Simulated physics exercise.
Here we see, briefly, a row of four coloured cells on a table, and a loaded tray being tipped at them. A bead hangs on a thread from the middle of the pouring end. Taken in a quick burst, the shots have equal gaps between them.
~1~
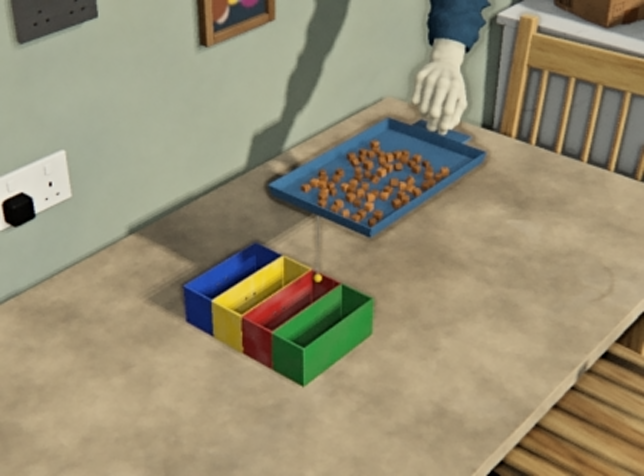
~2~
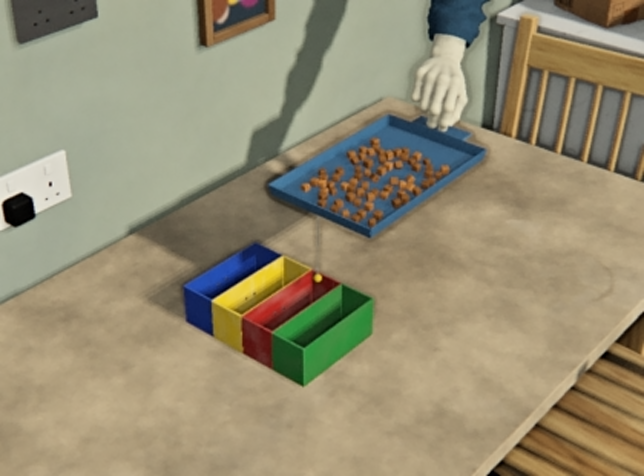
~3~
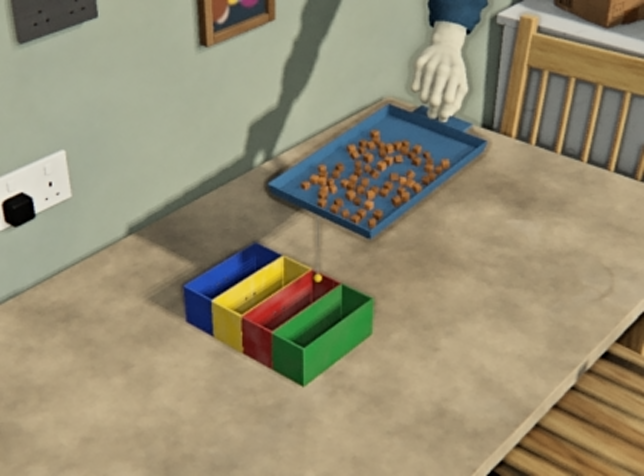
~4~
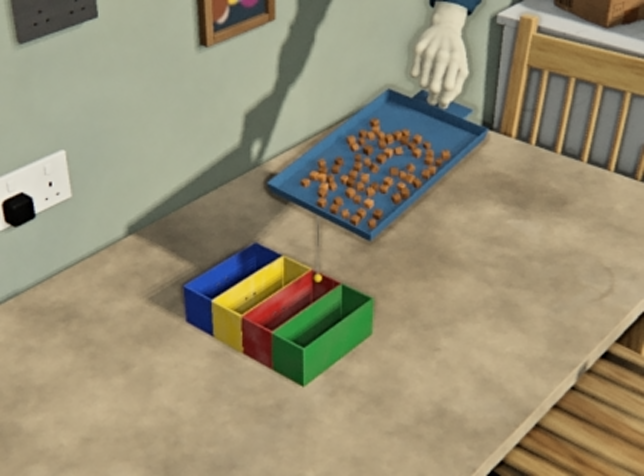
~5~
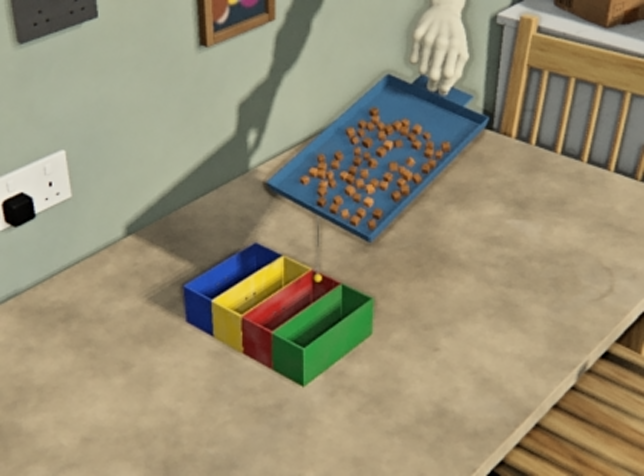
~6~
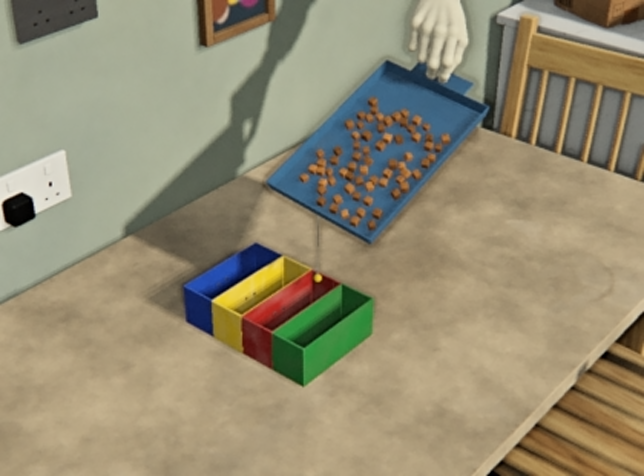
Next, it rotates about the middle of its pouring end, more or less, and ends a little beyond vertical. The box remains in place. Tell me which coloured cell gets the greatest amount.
The greatest amount goes to the green cell.
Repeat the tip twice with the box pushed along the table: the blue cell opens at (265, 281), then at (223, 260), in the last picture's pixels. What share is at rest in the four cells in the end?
About 90 in a hundred, then about 30 in a hundred.
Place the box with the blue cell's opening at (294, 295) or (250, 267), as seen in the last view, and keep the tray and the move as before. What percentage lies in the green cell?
Trial 1 around 10 percent, trial 2 around 40 percent.
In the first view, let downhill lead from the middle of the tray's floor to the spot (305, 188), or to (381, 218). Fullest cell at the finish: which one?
The first time it's that yellow cell, the second time it's the green cell.
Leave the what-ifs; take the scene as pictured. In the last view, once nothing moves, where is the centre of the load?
About (321, 356).
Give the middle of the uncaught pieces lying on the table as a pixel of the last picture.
The middle lies near (364, 370).
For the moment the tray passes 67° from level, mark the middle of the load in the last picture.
Load centre: Approx. (352, 198).
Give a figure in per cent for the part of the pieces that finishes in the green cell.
It works out at some 40 %.
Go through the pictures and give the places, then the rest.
In the first frame, corners of the pouring end (272, 185) and (370, 227), level; middle of the load (374, 179), brown sugar cubes; bead on its thread (318, 278); blue cell (199, 308); yellow cell (228, 323); red cell (257, 339); green cell (288, 356).
In the second frame, corners of the pouring end (272, 184) and (370, 227), level; middle of the load (374, 178).
In the third frame, corners of the pouring end (272, 183) and (370, 229), tipped barely, lowest at the right corner; middle of the load (374, 174).
In the fourth frame, corners of the pouring end (271, 182) and (370, 231), tipped a little, lowest at the right corner; middle of the load (374, 168).
In the fifth frame, corners of the pouring end (271, 182) and (369, 234), tipped clearly, lowest at the right corner; middle of the load (372, 164).
In the sixth frame, corners of the pouring end (270, 181) and (369, 236), tipped clearly, lowest at the right corner; middle of the load (368, 161), about a tenth on the move; blue cell (199, 308); yellow cell (228, 323); red cell (257, 339); green cell (288, 356).
Just after the last frame, tray tipped steeply; almost all on the tray; just a few falling or outside the box.
A moment on, tray tipped past a quarter turn; almost all on the tray; just a few in the green cell; just a few in the yellow cell; about a tenth falling or outside the box.
Further on, tray tipped past a quarter turn; roughly half in the green cell; about a tenth in the red cell; just a few in the yellow cell; roughly half falling or outside the box.
When it is over, tray tipped past a quarter turn; roughly half in the green cell; about a tenth in the red cell; just a few in the yellow cell; not one in the blue cell; roughly half outside the box.
